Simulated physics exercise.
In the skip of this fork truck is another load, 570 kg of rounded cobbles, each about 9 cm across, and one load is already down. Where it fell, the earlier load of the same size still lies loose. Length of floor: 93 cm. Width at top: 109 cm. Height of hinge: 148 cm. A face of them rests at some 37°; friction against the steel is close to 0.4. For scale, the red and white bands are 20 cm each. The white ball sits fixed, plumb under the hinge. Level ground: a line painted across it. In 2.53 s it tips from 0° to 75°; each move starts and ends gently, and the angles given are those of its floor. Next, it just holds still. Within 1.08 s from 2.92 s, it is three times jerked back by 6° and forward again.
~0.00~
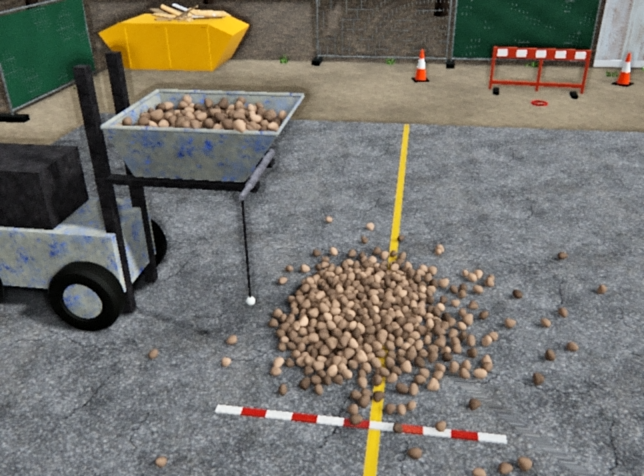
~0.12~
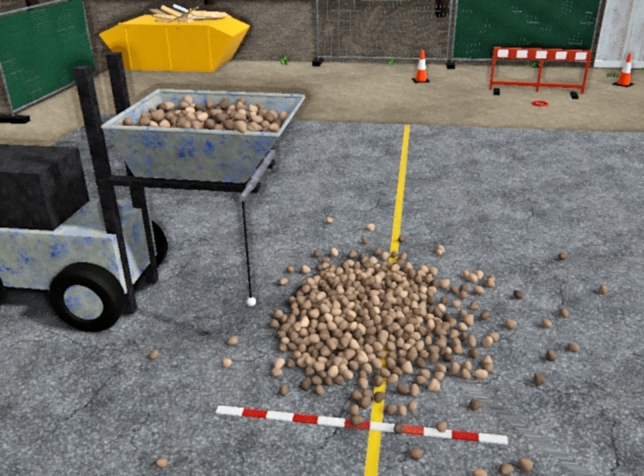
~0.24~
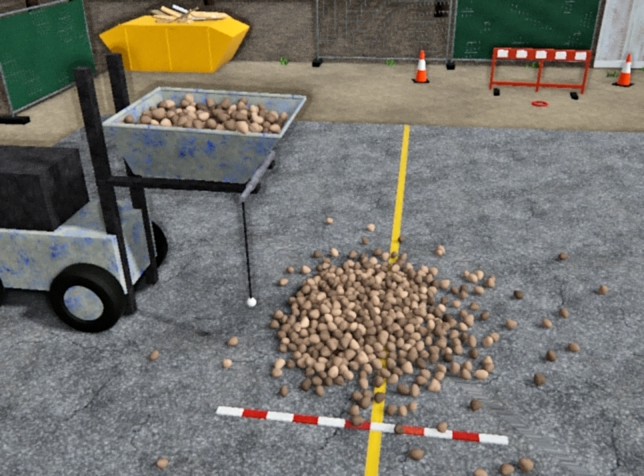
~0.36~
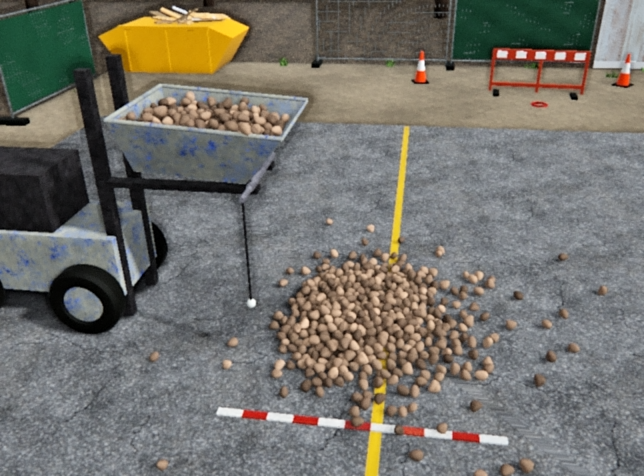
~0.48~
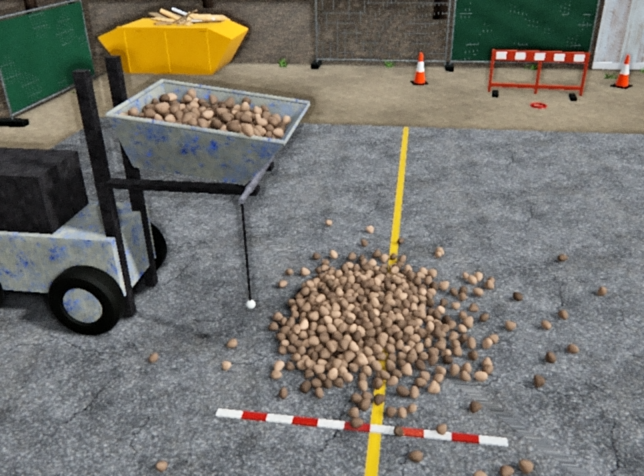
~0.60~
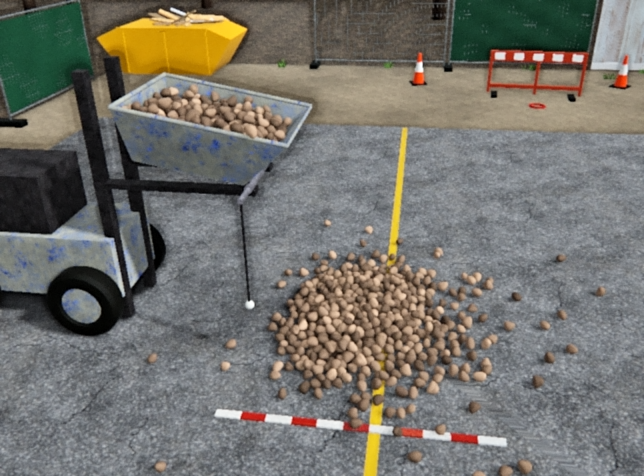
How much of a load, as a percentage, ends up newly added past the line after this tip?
71 %.
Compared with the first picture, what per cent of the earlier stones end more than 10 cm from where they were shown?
Roughly 20 per cent of them.
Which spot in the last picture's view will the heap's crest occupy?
Peak pixel: Approx. (378, 291).
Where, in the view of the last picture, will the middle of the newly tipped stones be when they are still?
Their middle rests near (404, 312).
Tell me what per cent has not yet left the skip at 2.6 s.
Still inside: Some 35 %.
After 1.9 s the floor is at 63°; in per cent of one load, 97 in the skip, 71 short of the line, 32 past the line; the foremost stones are at (596, 315).
After 2.6 s the floor is at 75°; in per cent of one load, 35 in the skip, 102 short of the line, 62 past the line; the foremost stones are at (596, 315).
After 4.4 s the floor is at 75°; in per cent of one load, 0 in the skip, 97 short of the line, 103 past the line; the foremost stones are at (621, 325).
After 7.1 s the floor is at 75°; in per cent of one load, 0 in the skip, 97 short of the line, 103 past the line; the foremost stones are at (621, 325). Net gain past the line, 71.
